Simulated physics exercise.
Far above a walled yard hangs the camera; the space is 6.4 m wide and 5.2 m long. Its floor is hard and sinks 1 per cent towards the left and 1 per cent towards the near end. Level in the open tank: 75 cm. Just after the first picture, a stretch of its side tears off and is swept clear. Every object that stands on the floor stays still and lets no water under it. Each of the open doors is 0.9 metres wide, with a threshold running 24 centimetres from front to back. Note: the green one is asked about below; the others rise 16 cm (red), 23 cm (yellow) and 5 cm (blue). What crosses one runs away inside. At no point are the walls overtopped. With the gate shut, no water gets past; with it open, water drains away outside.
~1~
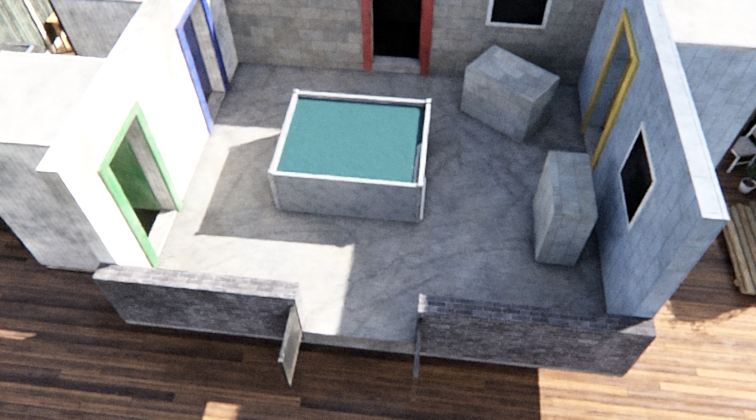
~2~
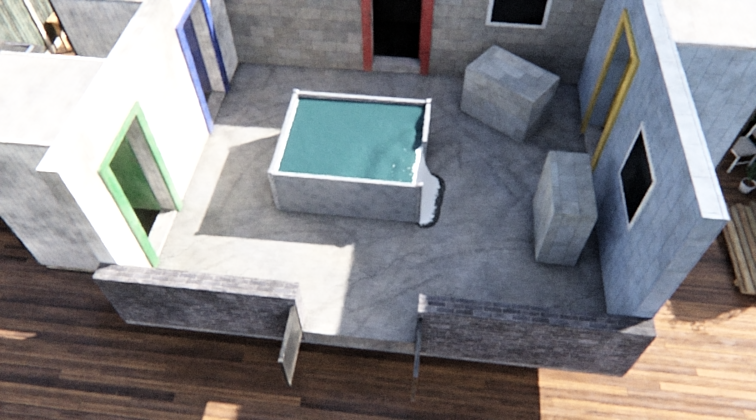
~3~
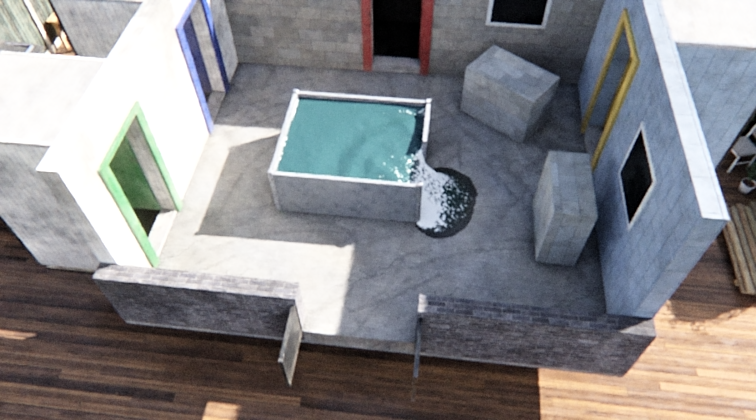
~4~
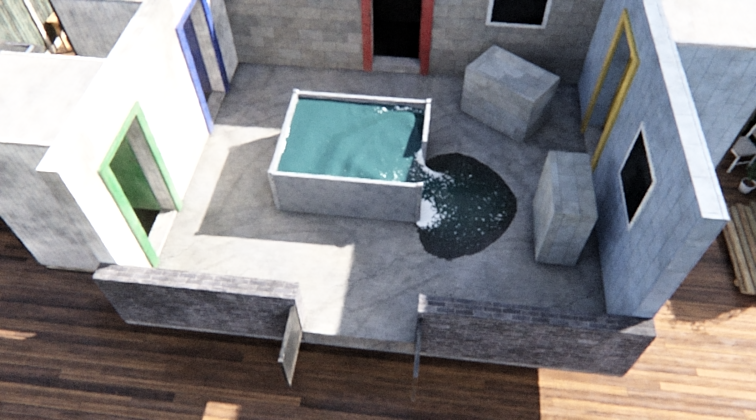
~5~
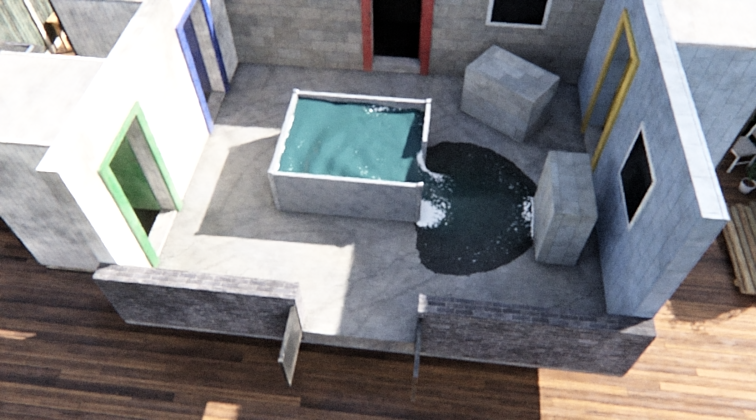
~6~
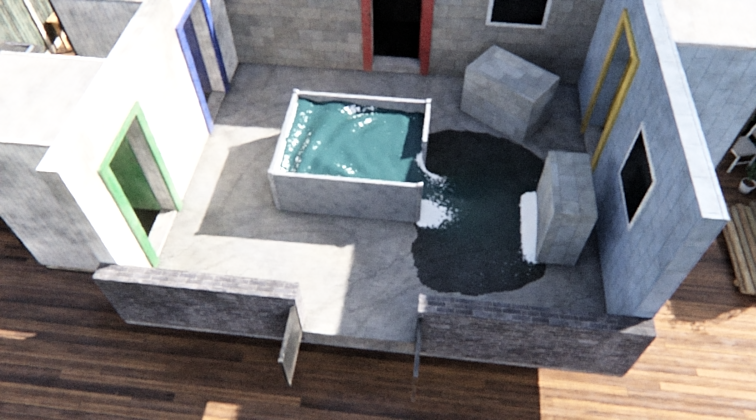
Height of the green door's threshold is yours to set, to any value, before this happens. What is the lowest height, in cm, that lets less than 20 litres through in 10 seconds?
About 8 cm.
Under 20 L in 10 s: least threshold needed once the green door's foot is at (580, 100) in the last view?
Something near 18 cm.
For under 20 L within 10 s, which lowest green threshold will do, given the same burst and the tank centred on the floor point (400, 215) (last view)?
Minimum: Approx. 10.0 cm.
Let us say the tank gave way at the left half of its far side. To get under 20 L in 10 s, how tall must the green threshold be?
Close to 9.5 cm at the least.
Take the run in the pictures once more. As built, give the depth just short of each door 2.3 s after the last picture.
In cm - red: 0, yellow: 20, green: 0, blue: 0.
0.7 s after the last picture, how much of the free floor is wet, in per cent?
25 %.
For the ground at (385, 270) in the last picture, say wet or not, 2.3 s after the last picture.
At that moment it's submerged.
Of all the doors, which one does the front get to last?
Coming last is the blue one.
Then, 0.7 s after the last picture water covers 25 % of the floor, deepest (42 cm) near (424, 200); it has not reached the green door.
Then, 2.3 s after the last picture water covers 45 % of the floor, deepest (32 cm) near (594, 253); it has not reached the green door.
Then, 9.3 s after the last picture water covers 95 % of the floor, deepest (15 cm) near (480, 332); 10 cm at the green door, 51 litres in over its 6 cm threshold.
At the green door as built, the water peaked near 12 cm, 6.5 s after the last picture.
Run again over the same 10 s with other heights there, 35 litres in over 7 cm, 5 litres over 10 cm. The limit of 20 litres is kept from about 8 cm up.
